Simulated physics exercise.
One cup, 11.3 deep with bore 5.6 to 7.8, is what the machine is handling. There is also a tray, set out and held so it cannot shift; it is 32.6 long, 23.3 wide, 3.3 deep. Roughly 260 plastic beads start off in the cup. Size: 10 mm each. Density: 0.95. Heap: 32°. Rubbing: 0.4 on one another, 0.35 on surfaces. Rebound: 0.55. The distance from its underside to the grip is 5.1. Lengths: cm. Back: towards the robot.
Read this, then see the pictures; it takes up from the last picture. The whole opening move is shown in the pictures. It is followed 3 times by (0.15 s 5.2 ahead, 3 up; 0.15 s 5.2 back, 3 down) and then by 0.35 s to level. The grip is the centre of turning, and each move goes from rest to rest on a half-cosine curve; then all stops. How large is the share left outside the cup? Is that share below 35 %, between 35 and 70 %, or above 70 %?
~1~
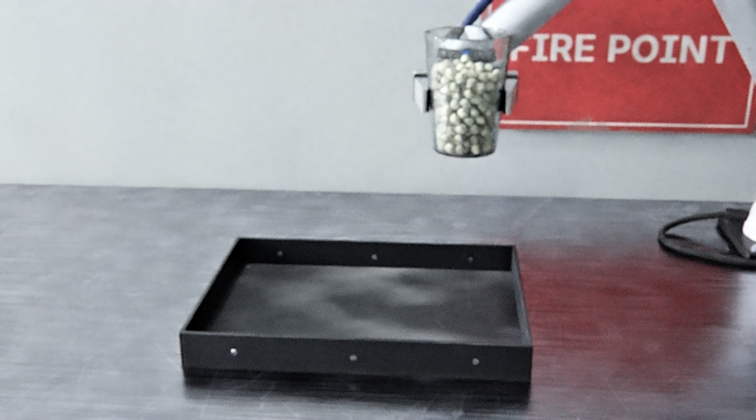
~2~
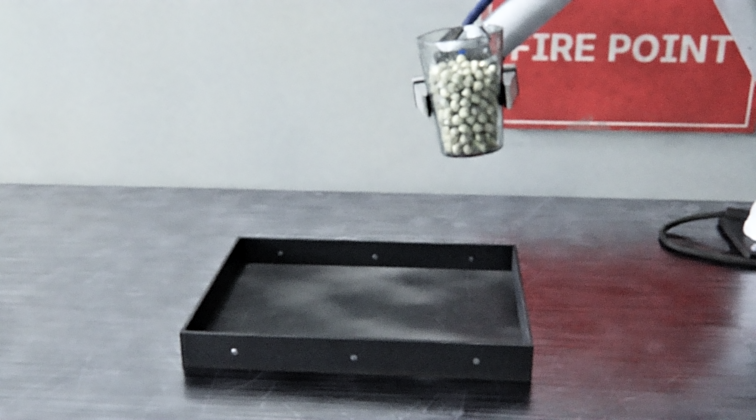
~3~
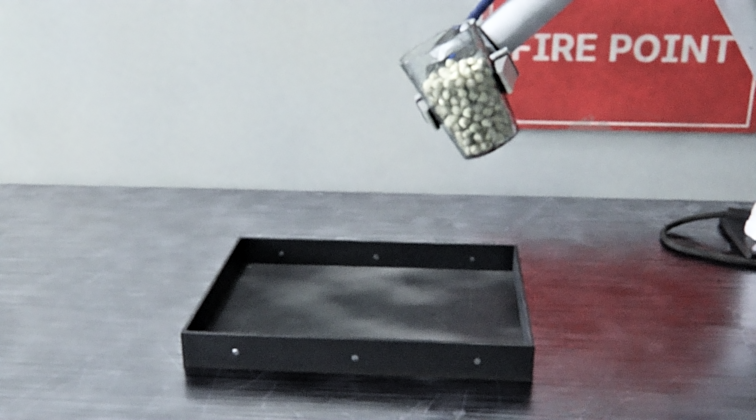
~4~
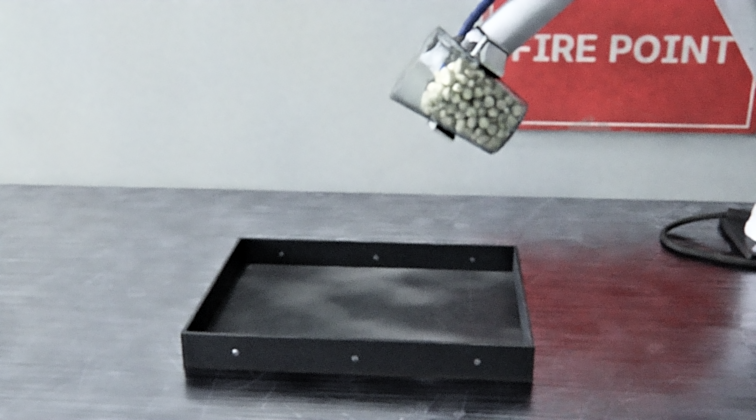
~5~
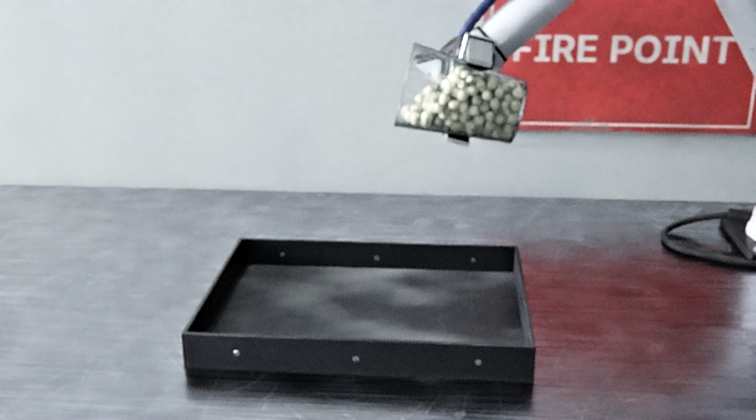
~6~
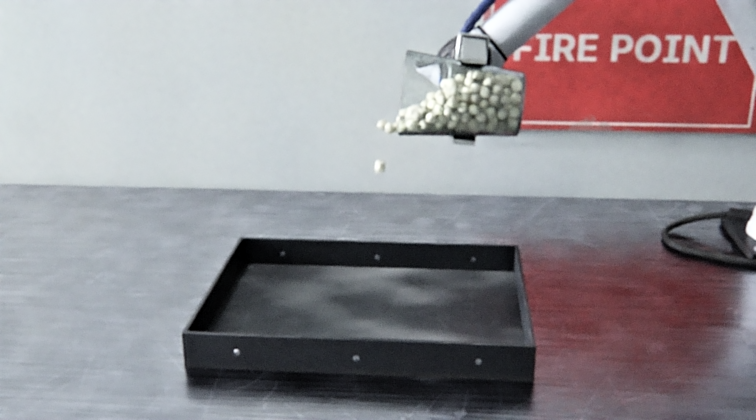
The share is above 70 %.
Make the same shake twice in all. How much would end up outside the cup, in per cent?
I'd expect close to 90 per cent then.
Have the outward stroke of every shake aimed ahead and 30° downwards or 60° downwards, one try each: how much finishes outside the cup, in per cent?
You'd get about 80 per cent with the first setting and about 45 per cent with the second.
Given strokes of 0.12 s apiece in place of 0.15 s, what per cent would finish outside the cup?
Estimate for that case: 100 %.
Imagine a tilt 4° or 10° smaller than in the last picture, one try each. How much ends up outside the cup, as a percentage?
About 90 and 80 %.
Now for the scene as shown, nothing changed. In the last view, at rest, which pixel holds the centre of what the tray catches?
Roughly at (277, 303) in the last picture.
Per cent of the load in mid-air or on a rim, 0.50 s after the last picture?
2 %.
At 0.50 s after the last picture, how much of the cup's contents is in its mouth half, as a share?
Around 80 in a hundred.
Then, 0.50 s later, tilted 85° forward, highest piece 25 above the table; 197 in the tray, 57 in the cup, 4 in flight or on a rim.
Then, 1.00 s later, tilted 69° forward, highest piece 23 above the table; 244 in the tray, 8 in the cup, 3 on the table or floor, 3 in flight or on a rim.
Then, 1.45 s later, level, highest piece 20 above the table; 247 in the tray, 8 in the cup, 3 on the table or floor.
Then, 2.50 s later, level, highest piece 20 above the table; 247 in the tray, 8 in the cup, 3 on the table or floor.
At rest, 247 in the tray, 8 in the cup, 3 on the table or floor. That is 97 % outside the cup.
